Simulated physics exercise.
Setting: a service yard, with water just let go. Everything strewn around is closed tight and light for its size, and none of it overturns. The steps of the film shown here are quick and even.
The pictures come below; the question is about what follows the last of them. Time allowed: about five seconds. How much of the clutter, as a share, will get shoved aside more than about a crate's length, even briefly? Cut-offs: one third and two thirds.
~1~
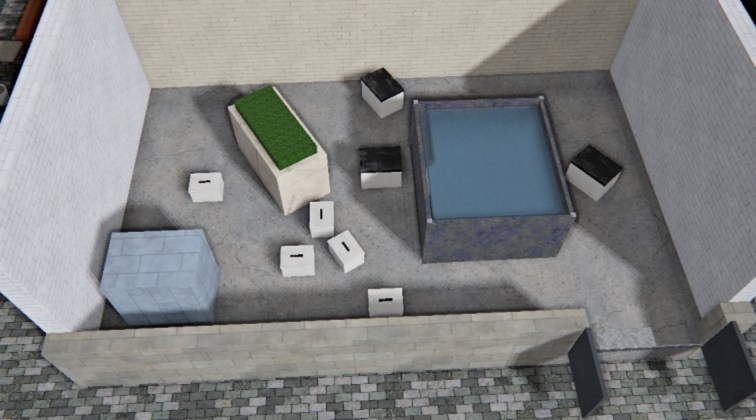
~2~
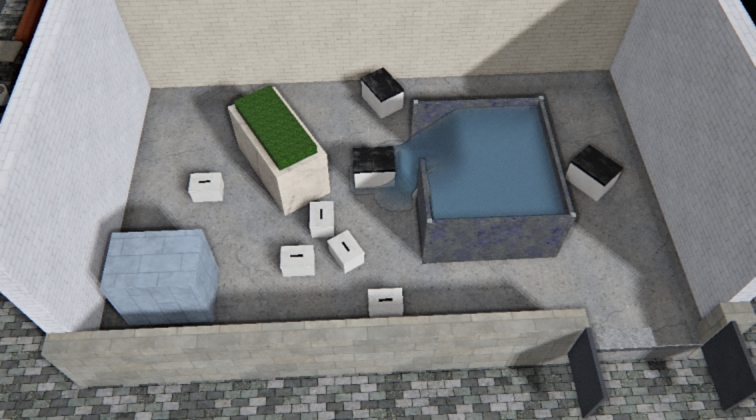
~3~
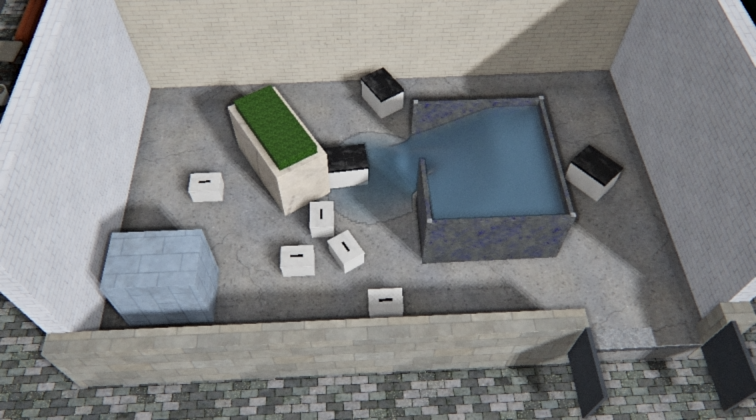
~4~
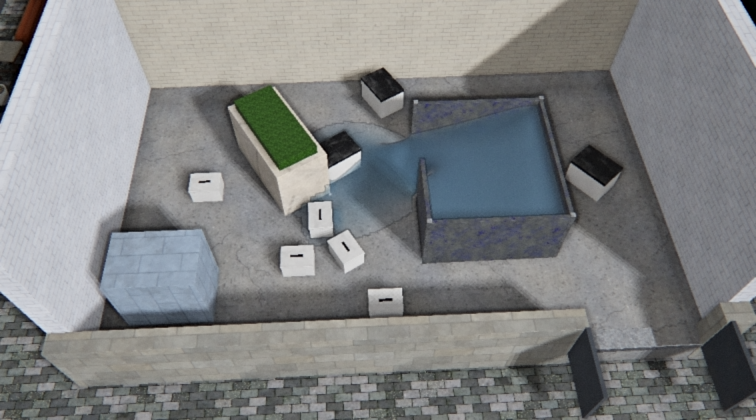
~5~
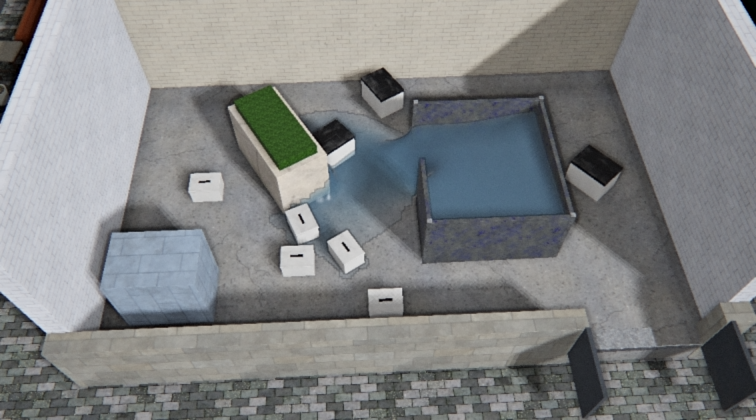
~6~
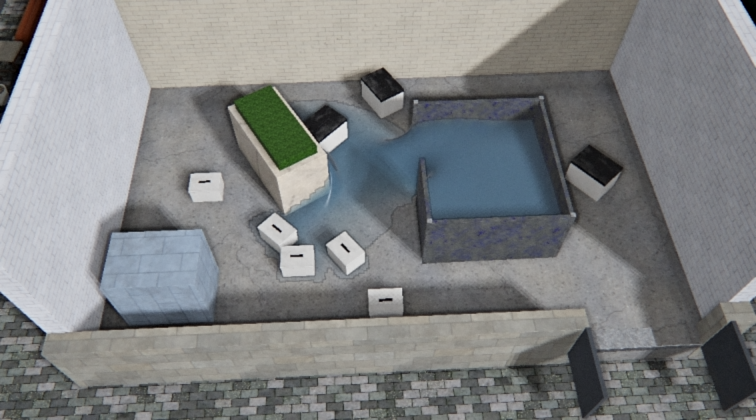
Looks to me like two in three or more get shifted a long way.
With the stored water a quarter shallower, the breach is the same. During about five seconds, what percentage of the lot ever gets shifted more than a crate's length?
That comes to 50 % of the lot.
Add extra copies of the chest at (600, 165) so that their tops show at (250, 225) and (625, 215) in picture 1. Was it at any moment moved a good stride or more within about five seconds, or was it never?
I'd say got there for the first, then never got there for the second.
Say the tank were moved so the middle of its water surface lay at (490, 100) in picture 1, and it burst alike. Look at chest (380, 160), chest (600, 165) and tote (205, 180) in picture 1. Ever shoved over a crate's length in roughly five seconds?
In turn: Not that far, under that, yes.
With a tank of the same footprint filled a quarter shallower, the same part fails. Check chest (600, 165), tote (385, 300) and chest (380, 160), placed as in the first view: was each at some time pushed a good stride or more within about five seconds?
Taking them as listed, the first stopped before it, the second stopped before it and the third reached the mark.
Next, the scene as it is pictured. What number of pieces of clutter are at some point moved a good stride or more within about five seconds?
My tally gives 6.
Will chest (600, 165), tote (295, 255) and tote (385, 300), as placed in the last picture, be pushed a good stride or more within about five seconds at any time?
Successively: Never went far, moved a long way, moved a long way.
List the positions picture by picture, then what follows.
A chest at (381, 159) rests on the ground; a tote at (322, 214), on the bottom; 0 of 8 have shifted, in the first frame.
A chest at (374, 159) rests on the ground, close to its start; a tote at (322, 214) rests on the ground; 1 of 8 have shifted, in the second frame.
A chest at (346, 157), on the bottom, a stride from its start; a tote at (322, 214), on the bottom; 1 of 8 have shifted, in the third frame.
A chest at (336, 148) rests on the ground, a stride from its start; a tote at (320, 215) rests on the ground; 1 of 8 have shifted, in the fourth frame.
A chest at (330, 137) floats, a stride from its start; a tote at (302, 219), on the bottom, close to its start; 2 of 8 have shifted, in the fifth frame.
A chest at (323, 122), afloat, a stride from its start; a tote at (277, 229), on the bottom, a stride from its start; 2 of 8 have shifted, in the sixth frame.
A moment on, 2 of 8 are well off their spots; 2 afloat.
Next, 3 of 8 are well off their spots; 2 afloat.
Later, 4 of 8 are well off their spots; 3 afloat.
In the end, 6 of 8 are well off their spots, and 6 have been at some point; 6 afloat.
